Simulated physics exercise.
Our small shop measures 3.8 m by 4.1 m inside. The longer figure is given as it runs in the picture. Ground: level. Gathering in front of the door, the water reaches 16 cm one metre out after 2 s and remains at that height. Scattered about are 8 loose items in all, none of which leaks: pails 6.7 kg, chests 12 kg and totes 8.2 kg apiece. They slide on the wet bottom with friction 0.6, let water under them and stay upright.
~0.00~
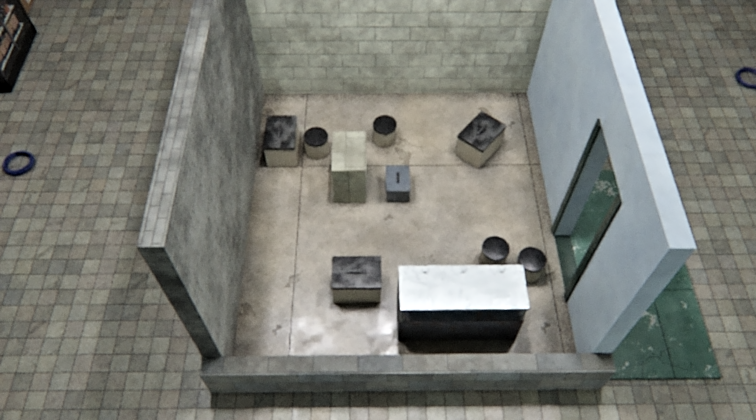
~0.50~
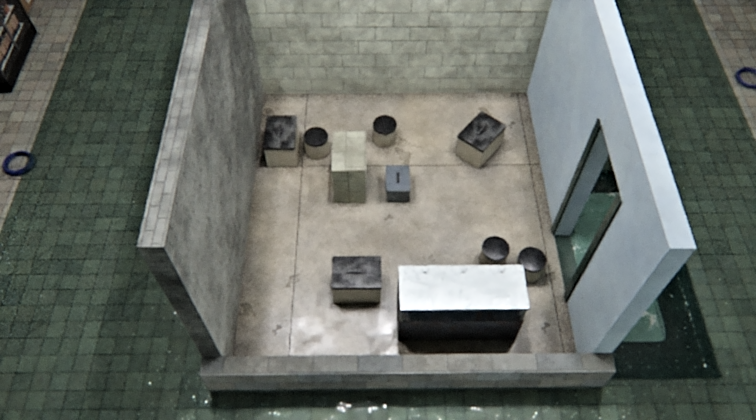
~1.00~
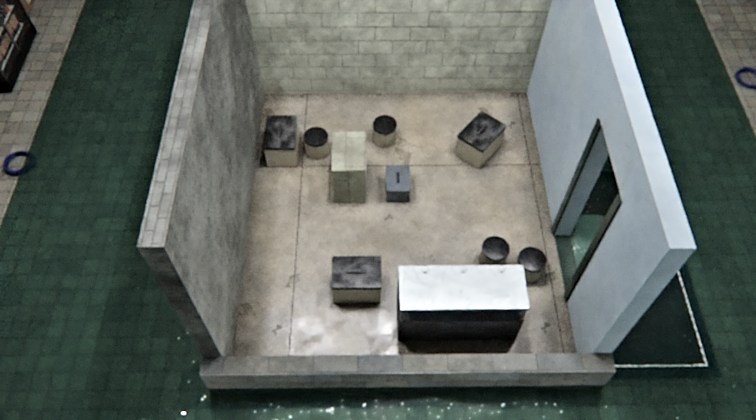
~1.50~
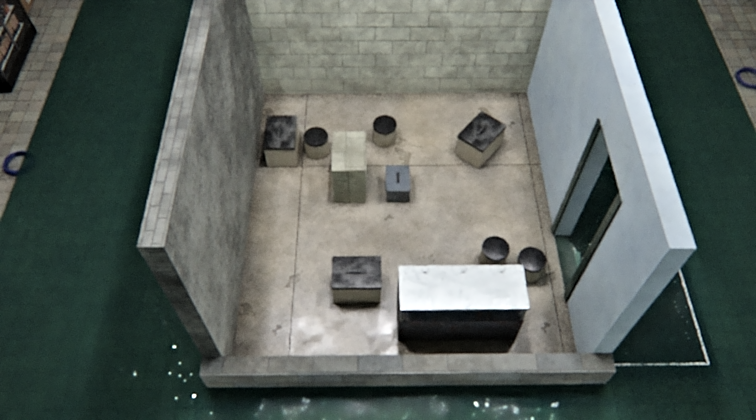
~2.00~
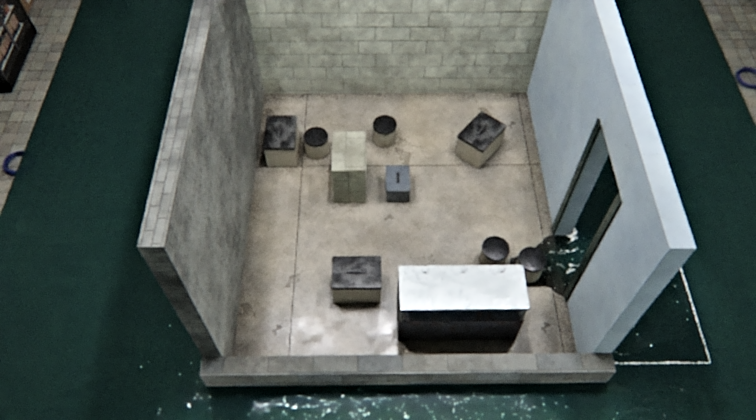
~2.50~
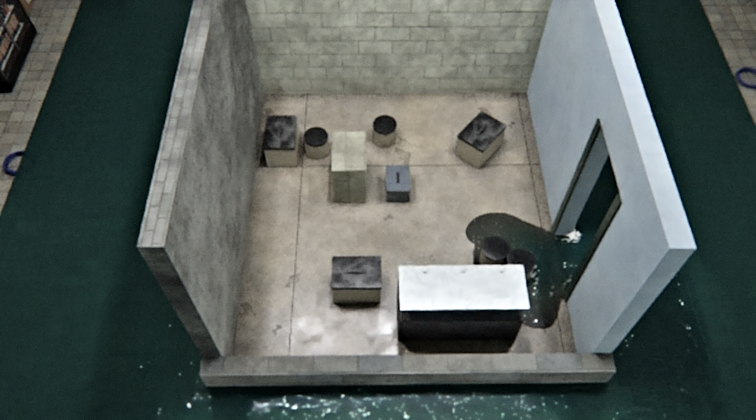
In this clip, dark green water spreads over the tiled ground around a roofless walled room holding scattered boxes and round containers, then enters through the opening in the right wall and pools across the nearby floor.
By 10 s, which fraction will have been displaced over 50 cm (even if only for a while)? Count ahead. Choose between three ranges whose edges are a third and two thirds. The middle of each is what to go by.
The range is the lowest, under a third.
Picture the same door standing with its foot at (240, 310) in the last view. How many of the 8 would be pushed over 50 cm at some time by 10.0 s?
Result: 1.
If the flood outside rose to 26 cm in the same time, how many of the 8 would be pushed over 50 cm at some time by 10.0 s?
Then 6 of them.
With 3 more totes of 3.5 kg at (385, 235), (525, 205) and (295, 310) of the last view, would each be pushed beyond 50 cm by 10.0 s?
Result, in listed order: Exceeded / not exceeded / not exceeded.
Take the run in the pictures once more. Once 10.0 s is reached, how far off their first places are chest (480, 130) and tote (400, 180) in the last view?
Shifts: 0 cm / 5 cm.
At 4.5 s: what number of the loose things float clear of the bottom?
0 at that moment.
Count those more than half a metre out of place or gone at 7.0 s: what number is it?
Tally at that time: 2.
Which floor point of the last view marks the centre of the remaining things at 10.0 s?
Roughly at (371, 190).
After 3.5 s 1 of 8 are over 50 cm from their spots; 0 afloat.
After 4.5 s 2 of 8 are over 50 cm from their spots; 0 afloat.
After 7.0 s 2 of 8 are over 50 cm from their spots; 0 afloat.
After 10.0 s 2 of 8 are over 50 cm from their spots, and 2 have been at some point; 1 afloat.
